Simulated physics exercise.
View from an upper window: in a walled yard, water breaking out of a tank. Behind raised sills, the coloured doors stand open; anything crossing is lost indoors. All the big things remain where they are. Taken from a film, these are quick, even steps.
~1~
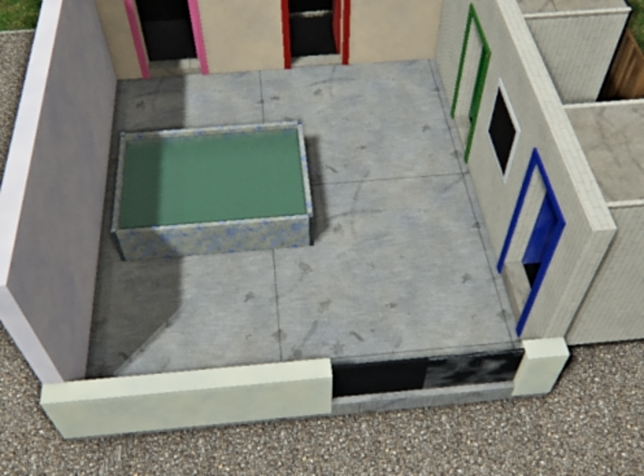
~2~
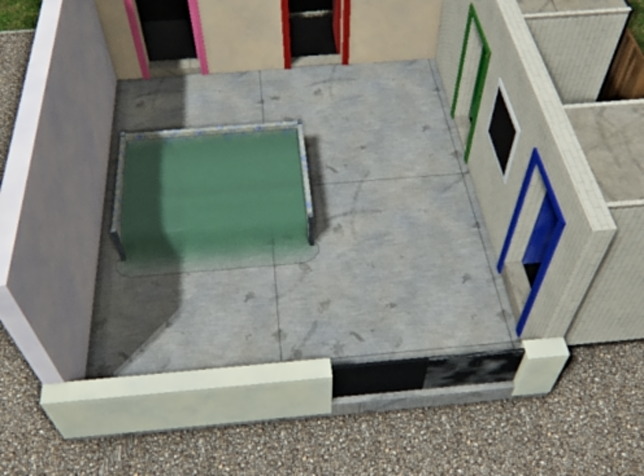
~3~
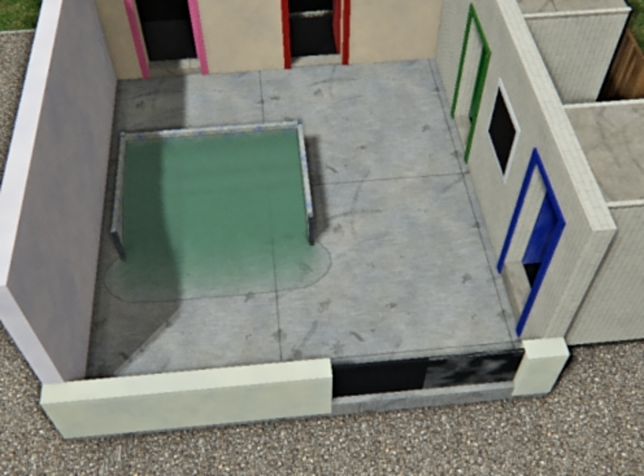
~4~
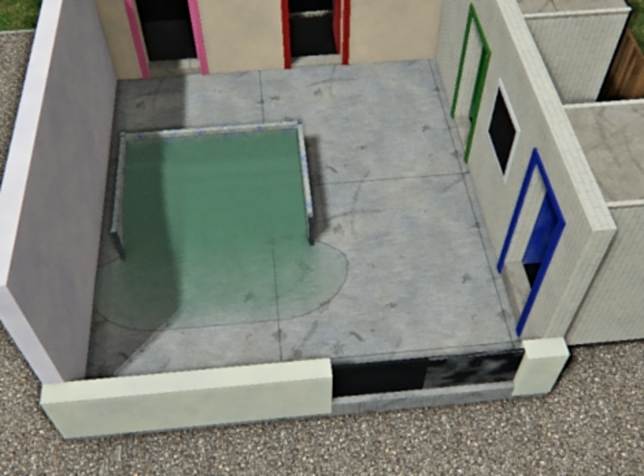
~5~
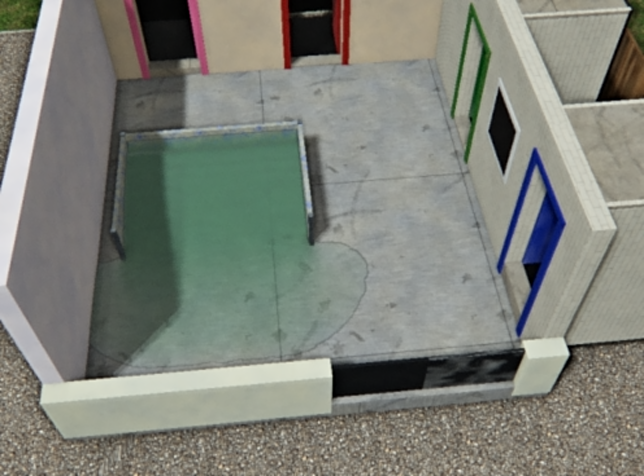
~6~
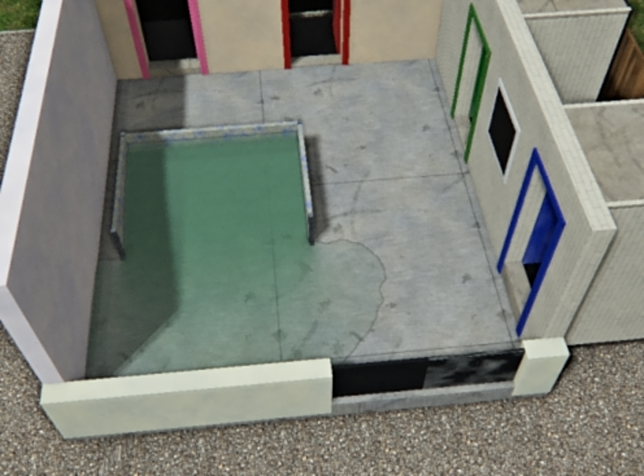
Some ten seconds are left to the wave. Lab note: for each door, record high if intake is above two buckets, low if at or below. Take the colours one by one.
Red door: High; green door: Low; blue door: Low; pink door: Low.
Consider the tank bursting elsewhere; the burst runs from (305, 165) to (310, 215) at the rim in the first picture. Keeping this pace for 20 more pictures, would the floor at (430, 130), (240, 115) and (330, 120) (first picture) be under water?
Taking the points in order: Swamped, unwetted and unwetted.
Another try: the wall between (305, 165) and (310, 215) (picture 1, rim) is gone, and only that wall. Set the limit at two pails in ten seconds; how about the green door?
With the breach moved, the green one overshoots.
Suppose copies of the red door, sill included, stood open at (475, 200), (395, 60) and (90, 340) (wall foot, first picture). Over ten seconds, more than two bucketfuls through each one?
The three doors, in turn: Is beyond it, is beyond it, is beyond it.
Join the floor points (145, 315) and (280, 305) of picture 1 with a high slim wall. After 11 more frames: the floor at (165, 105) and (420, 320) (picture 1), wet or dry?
Taking the points in order, the first is high and dry and the second is inundated.
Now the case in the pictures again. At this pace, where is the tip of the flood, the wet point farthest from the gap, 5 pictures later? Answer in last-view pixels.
The wet point farthest out is around (431, 377).
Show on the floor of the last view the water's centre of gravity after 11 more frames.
My reading is close to (229, 301).
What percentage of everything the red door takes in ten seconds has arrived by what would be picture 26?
By my reckoning, 0 percent.
A moment on, water covers 30 % of the floor; the red door not reached, the green door not reached, the blue door not reached, the pink door not reached.
Next, water covers 35 % of the floor; the red door not reached, the green door not reached, the blue door not reached, the pink door not reached.
Then, water covers 45 % of the floor; the red door not reached, the green door not reached, the blue door wet at the sill, nothing in, the pink door not reached.
Later, water covers 80 % of the floor; the red door wet at the sill, nothing in, the green door wet at the sill, nothing in, the blue door wet at the sill, nothing in, the pink door wet at the sill, nothing in.
In the end, water covers 100 % of the floor; the red door over two buckets in, the green door under two buckets in, the blue door wet at the sill, nothing in, the pink door wet at the sill, nothing in.
